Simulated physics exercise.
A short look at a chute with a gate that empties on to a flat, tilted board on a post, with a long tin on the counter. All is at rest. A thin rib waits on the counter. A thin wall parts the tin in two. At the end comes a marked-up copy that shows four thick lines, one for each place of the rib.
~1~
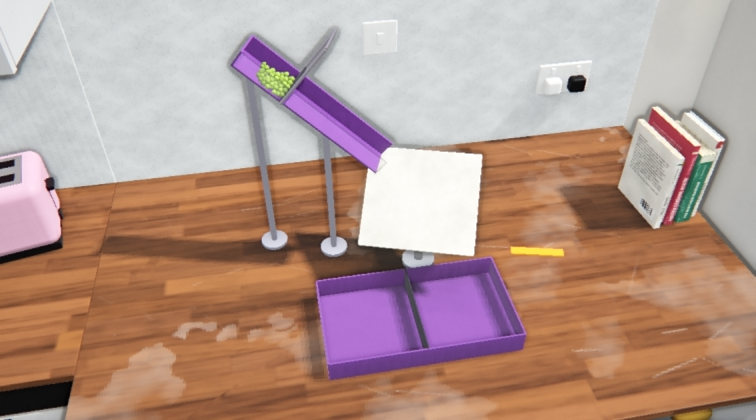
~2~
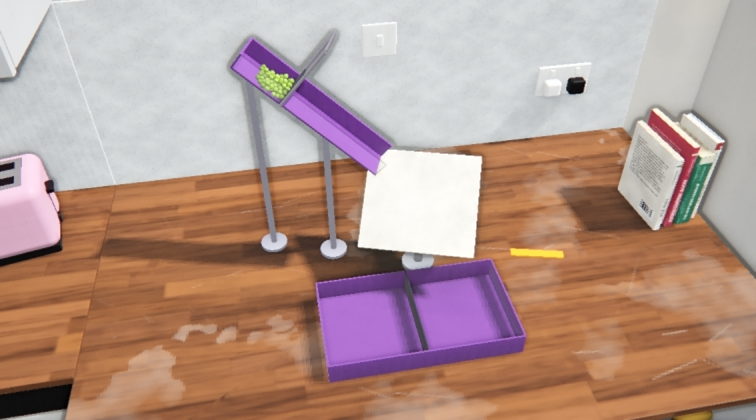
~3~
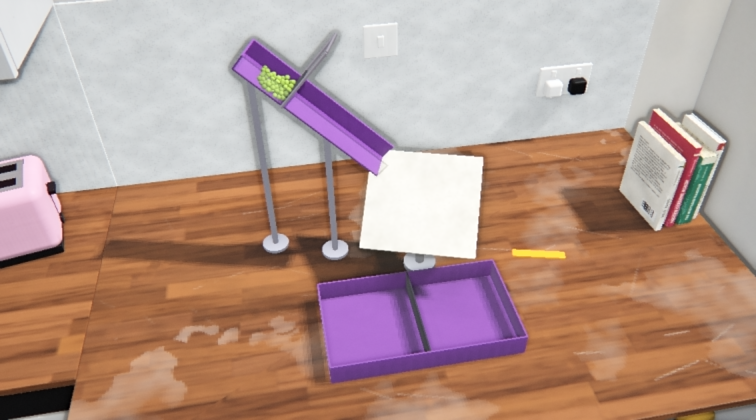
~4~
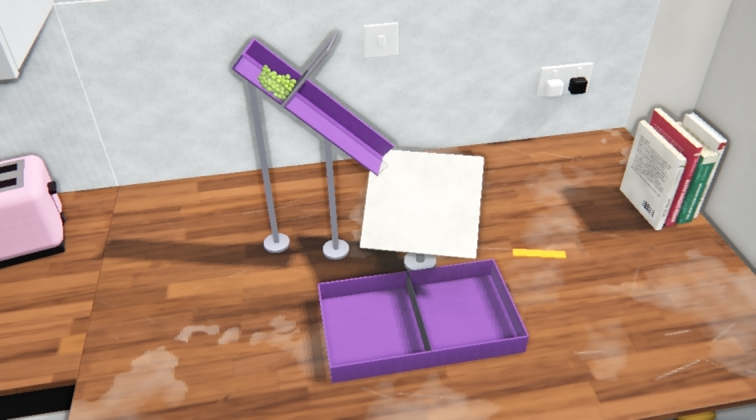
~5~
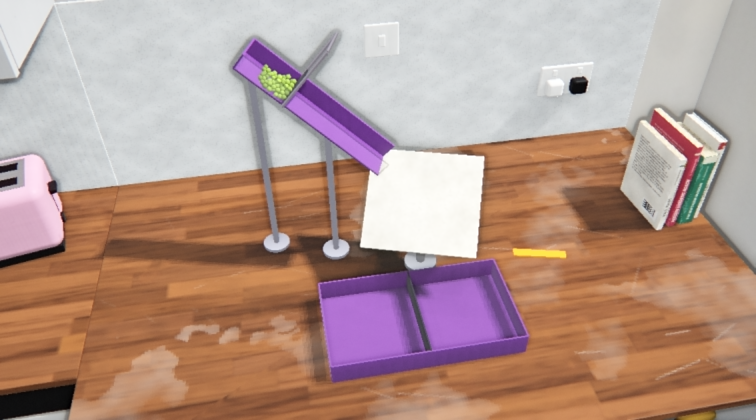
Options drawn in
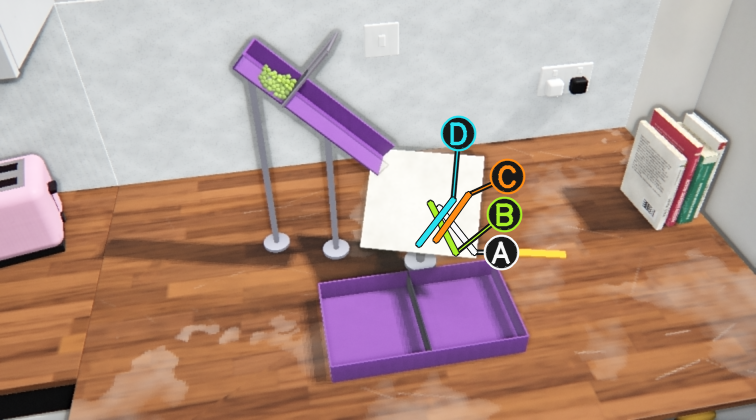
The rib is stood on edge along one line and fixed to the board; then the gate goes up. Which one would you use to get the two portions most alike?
It is C.
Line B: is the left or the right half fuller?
Right.
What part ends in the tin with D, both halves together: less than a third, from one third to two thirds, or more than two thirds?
It is more than two thirds.
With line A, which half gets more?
The right half.
On the marked copy, line A from (439, 207) to (474, 252); line B from (430, 203) to (455, 253); line C from (468, 194) to (436, 240); line D from (453, 200) to (418, 244).
For line A, of what is caught, a small share in the left half, all but a few in the right.
For line B, of what is caught, a small share in the left half, all but a few in the right.
For line C, of what is caught, close to half in the left half, close to half in the right.
For line D, of what is caught, the bulk in the left half, a small share in the right.
